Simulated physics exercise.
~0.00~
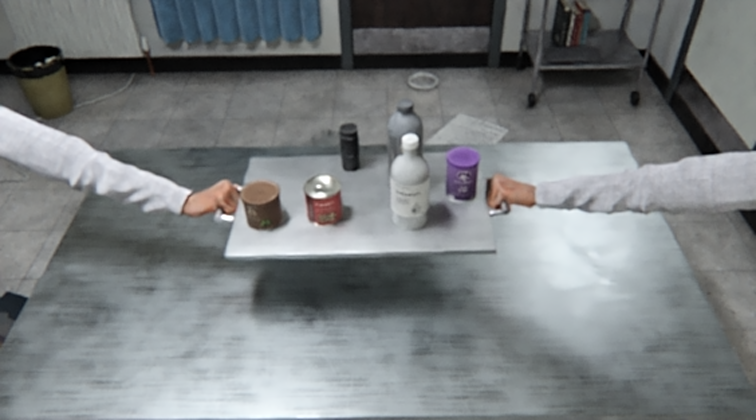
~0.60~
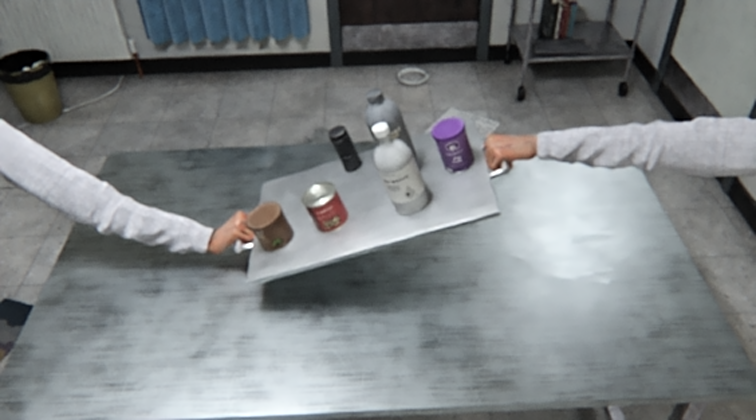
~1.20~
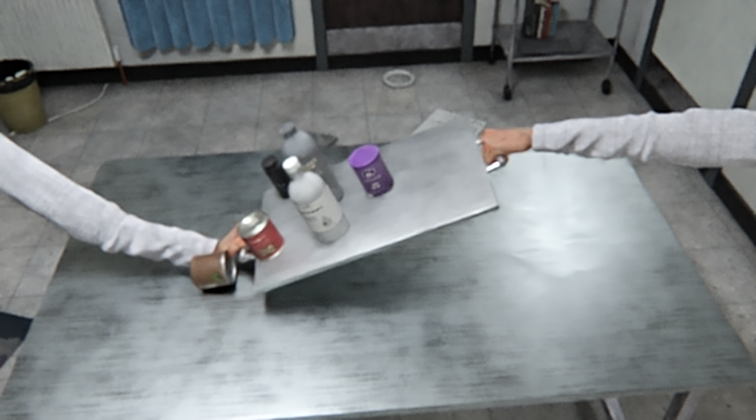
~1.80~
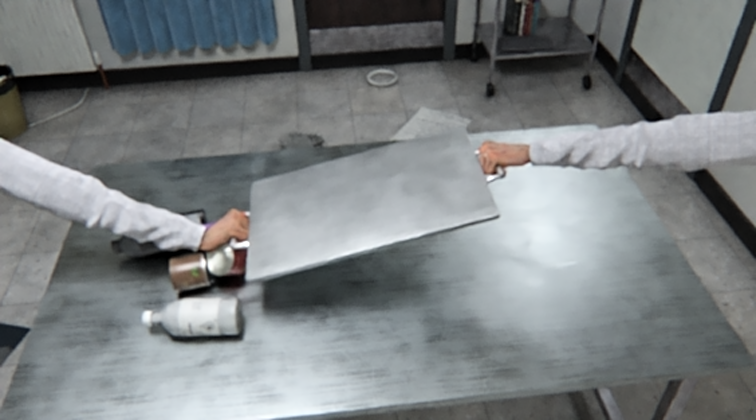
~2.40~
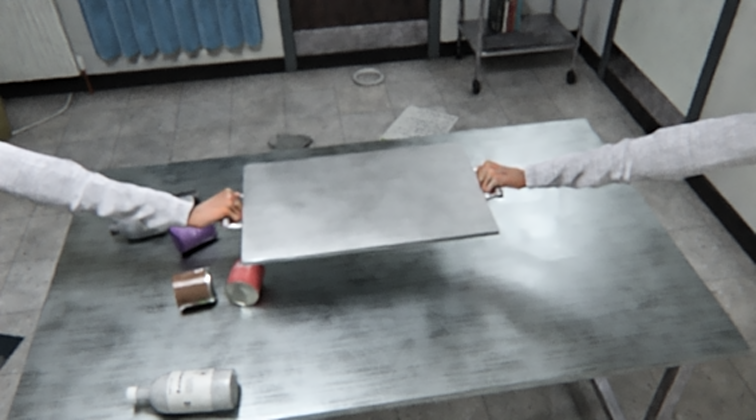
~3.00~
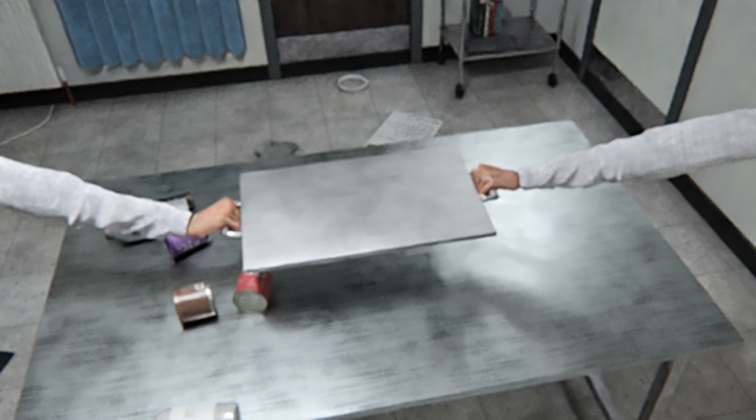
To begin with, two hands hold a plain, flat tray above a metal table, with a brown tin, red tin, black shaker, purple tin, grey bottle and white bottle standing on it. The hands tip the tray down towards the left, and the items begin to lean and slide that way. The brown tin goes over the left edge first, closely followed by the red tin. The shaker, both bottles and the purple tin then tumble off too. The hands bring the tray back towards level, leaving it empty, with the fallen items lying on the table's left side.
